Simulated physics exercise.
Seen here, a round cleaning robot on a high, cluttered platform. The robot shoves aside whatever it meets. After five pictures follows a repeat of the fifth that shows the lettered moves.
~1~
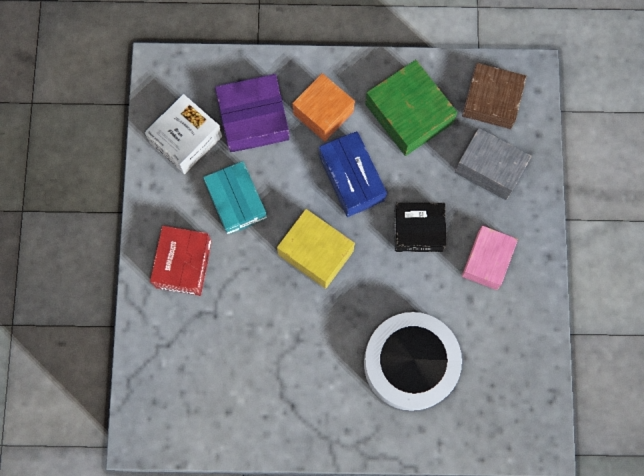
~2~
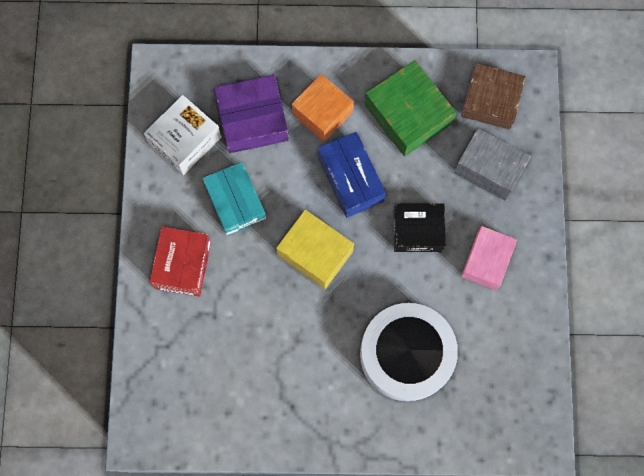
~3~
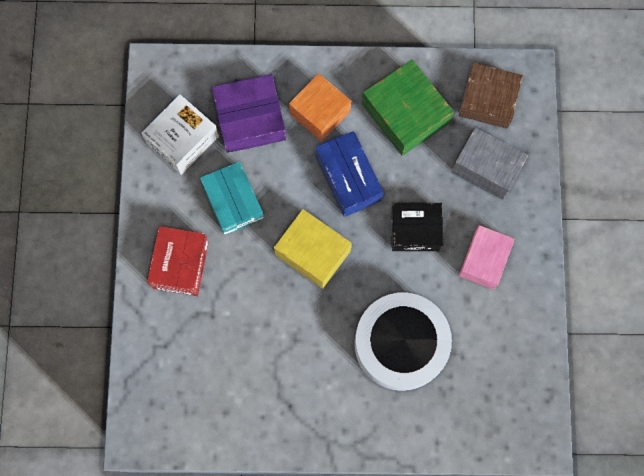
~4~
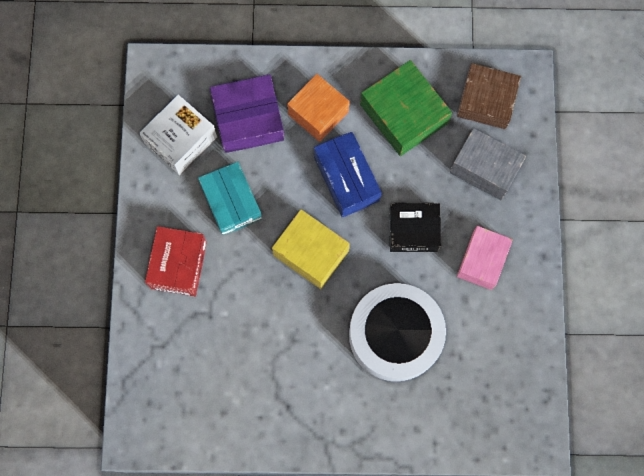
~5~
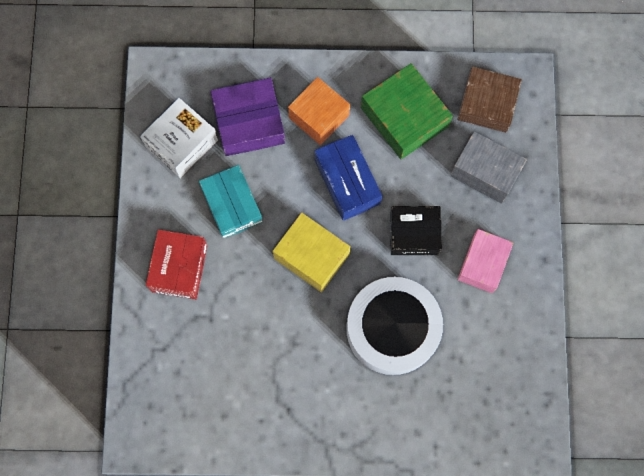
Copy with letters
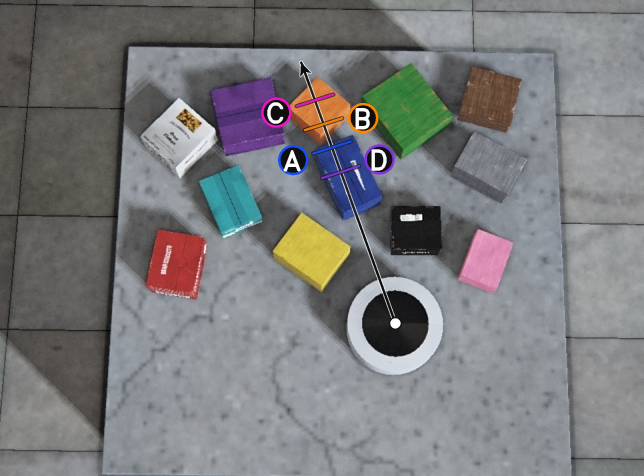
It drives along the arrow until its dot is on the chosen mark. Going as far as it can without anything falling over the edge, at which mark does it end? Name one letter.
All is well up to D.
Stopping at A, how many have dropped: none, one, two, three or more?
One.
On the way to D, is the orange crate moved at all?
Yes.
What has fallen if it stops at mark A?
The orange crate goes over.
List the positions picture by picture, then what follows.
In the first frame, orange crate (323, 108); turquoise parcel (236, 198); grey crate (493, 164).
In the second frame, robot (408, 353); purple parcel (252, 114).
In the third frame, robot (403, 342); yellow crate (313, 250).
In the fourth frame, robot (397, 333); blue parcel (347, 175).
In the fifth frame, robot (394, 326); pink crate (485, 261); brown crate (489, 100); green crate (406, 112).
On the marked copy, A at (332, 148); B at (323, 124); C at (315, 100); D at (341, 172); the arrow from (395, 323) to (301, 62); the white dot at (395, 323).
Taking D. A third of the way, robot (374, 270); black parcel (416, 220); yellow crate (302, 244).
Two thirds of the way, robot (354, 216); orange crate (314, 90); turquoise parcel (223, 200).
When it is over, robot (340, 178); orange crate (307, 53); blue parcel (321, 105); nothing has fallen.
As for the rest, A drops the orange crate; B drops the orange crate; C drops the orange crate and blue parcel.
